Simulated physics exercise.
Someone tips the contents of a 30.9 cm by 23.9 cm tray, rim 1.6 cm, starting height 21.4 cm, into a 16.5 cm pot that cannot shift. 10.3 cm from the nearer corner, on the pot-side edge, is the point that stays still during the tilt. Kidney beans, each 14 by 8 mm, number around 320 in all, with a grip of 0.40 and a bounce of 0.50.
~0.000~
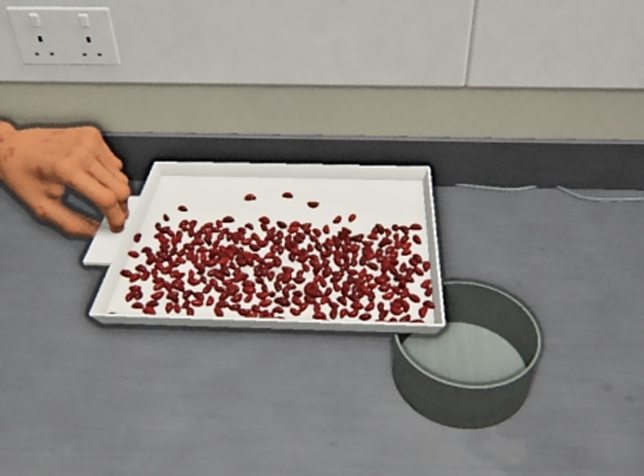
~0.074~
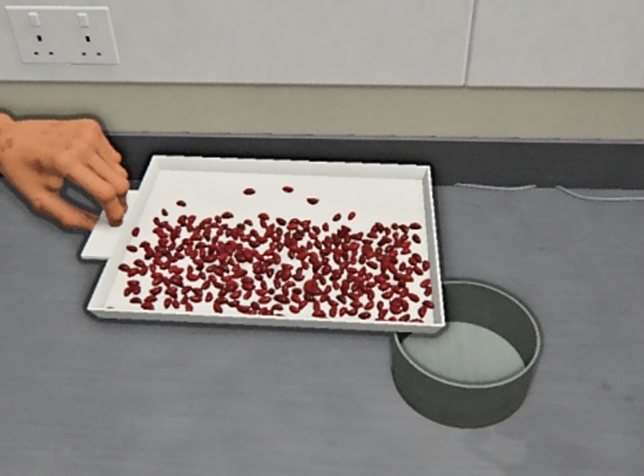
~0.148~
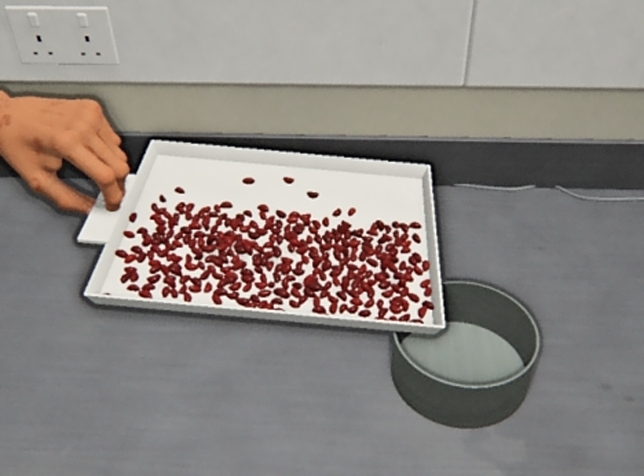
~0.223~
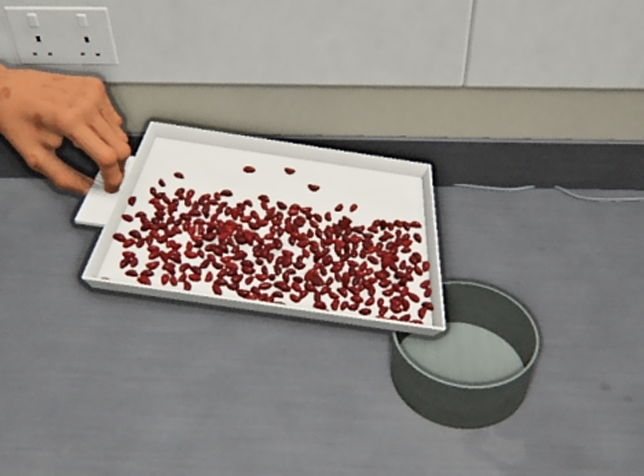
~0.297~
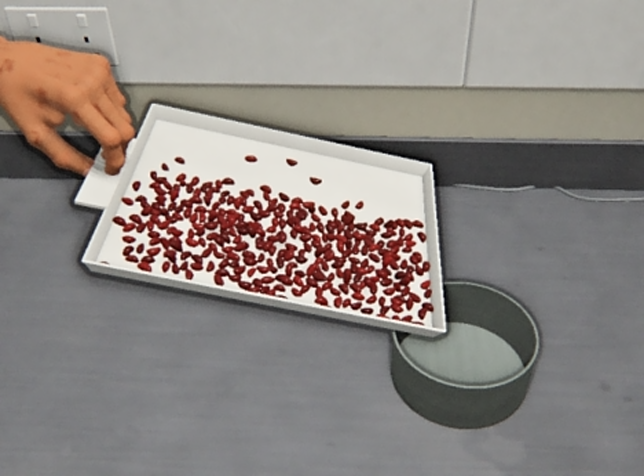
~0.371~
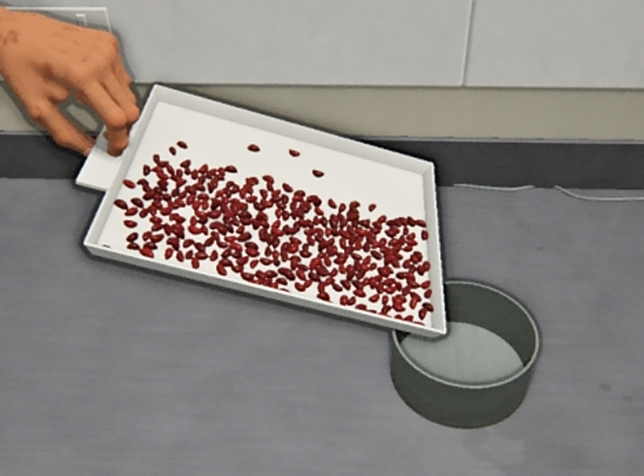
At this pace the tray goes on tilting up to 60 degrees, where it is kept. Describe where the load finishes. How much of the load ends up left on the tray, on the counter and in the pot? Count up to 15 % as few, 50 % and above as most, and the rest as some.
My estimate: Tray some, counter some, pot some.
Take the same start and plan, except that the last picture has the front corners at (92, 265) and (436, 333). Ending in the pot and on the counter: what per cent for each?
The pot gets 10 and the counter 75.
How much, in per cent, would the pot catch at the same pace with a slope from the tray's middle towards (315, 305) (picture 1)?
The share comes to about 0 in a hundred.
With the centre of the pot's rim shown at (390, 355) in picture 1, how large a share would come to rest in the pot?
Estimate: ~ 5 %.
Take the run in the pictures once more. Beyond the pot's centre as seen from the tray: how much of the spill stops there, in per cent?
Share: Close to 60 %.
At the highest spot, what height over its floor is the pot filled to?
Measured height: Approx. 1.5 cm.
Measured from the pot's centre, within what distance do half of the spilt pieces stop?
That comes to near 18 cm.
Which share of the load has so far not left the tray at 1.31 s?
I'd put it at roughly 35 per cent.
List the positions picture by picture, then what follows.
In the first frame, tray tilt 0 degrees, front corners at (98, 310) and (437, 320); middle of the pieces at (278, 262); pot at (467, 331).
In the second frame, tray tilt 1 degrees, front corners at (96, 304) and (437, 320); middle of the pieces at (277, 259).
In the third frame, tray tilt 5 degrees, front corners at (93, 290) and (437, 322), lowest corner right front; middle of the pieces at (278, 252).
In the fourth frame, tray tilt 9 degrees, front corners at (92, 274) and (438, 323), lowest corner right front; middle of the pieces at (279, 244).
In the fifth frame, tray tilt 14 degrees, front corners at (92, 257) and (438, 325), lowest corner right front; middle of the pieces at (283, 237).
In the sixth frame, tray tilt 18 degrees, front corners at (94, 240) and (439, 326), lowest corner right front; middle of the pieces at (292, 231); pot at (465, 330). Its pace works out near 60 degrees a second.
After 0.72 s, tilt 38 degrees; the tray holds 100 %, the pot 0 %.
After 0.96 s, tilt 52 degrees; the tray holds 90 %, the pot 0 %.
After 1.31 s, tilt 60 degrees; the tray holds 35 %, the pot 20 %.
At rest (2.7 s), tray 25 %, counter 40 %, pot 30 %.
